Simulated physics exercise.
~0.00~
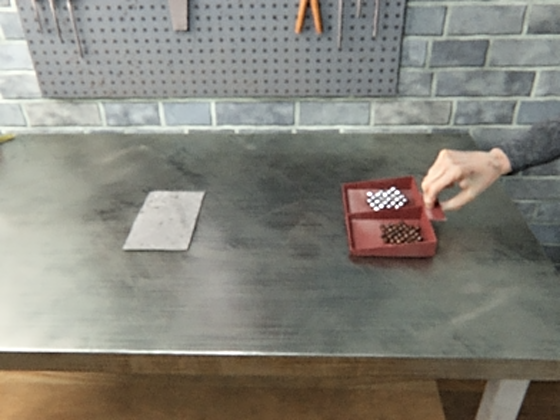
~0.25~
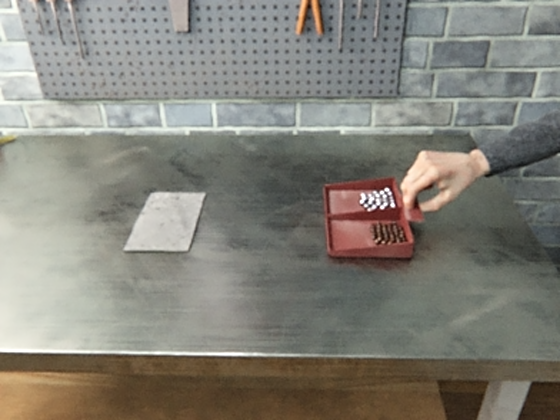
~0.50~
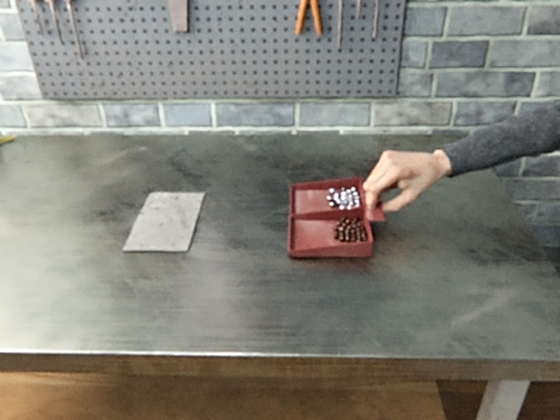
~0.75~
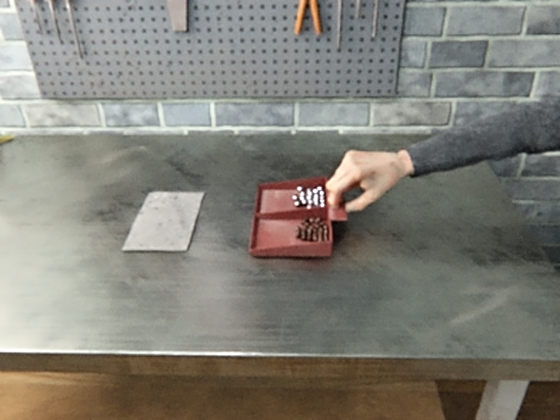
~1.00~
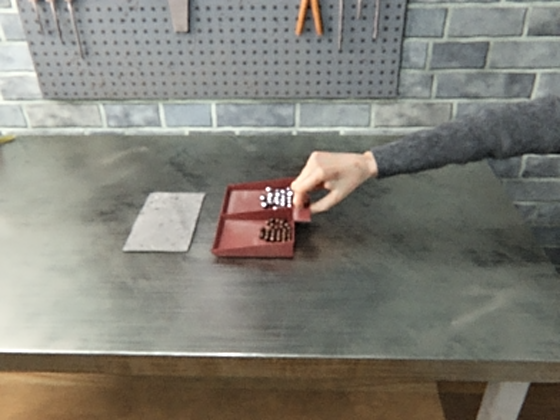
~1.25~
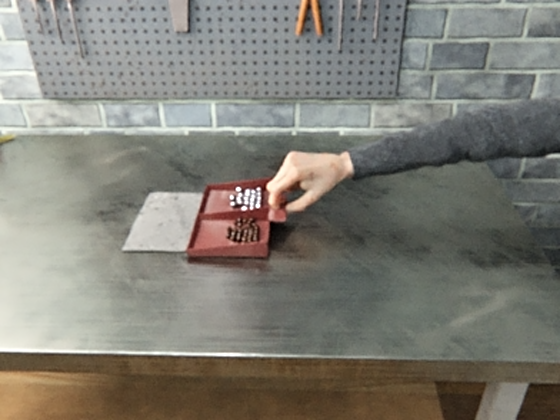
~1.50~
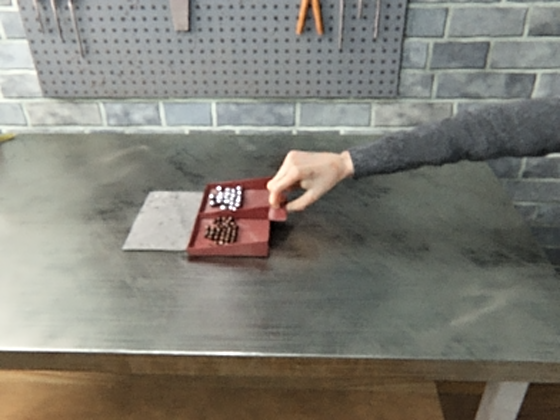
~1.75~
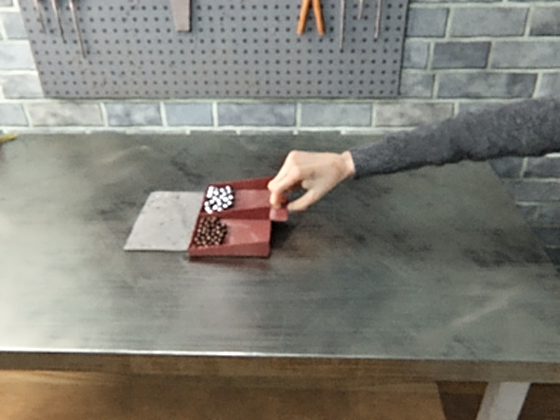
A divided red tray holding white pieces and dark brown pieces is pushed left across a metal workbench by a hand until it stops against a flat grey slab; both batches then slide toward the tray's left rim and remain inside.
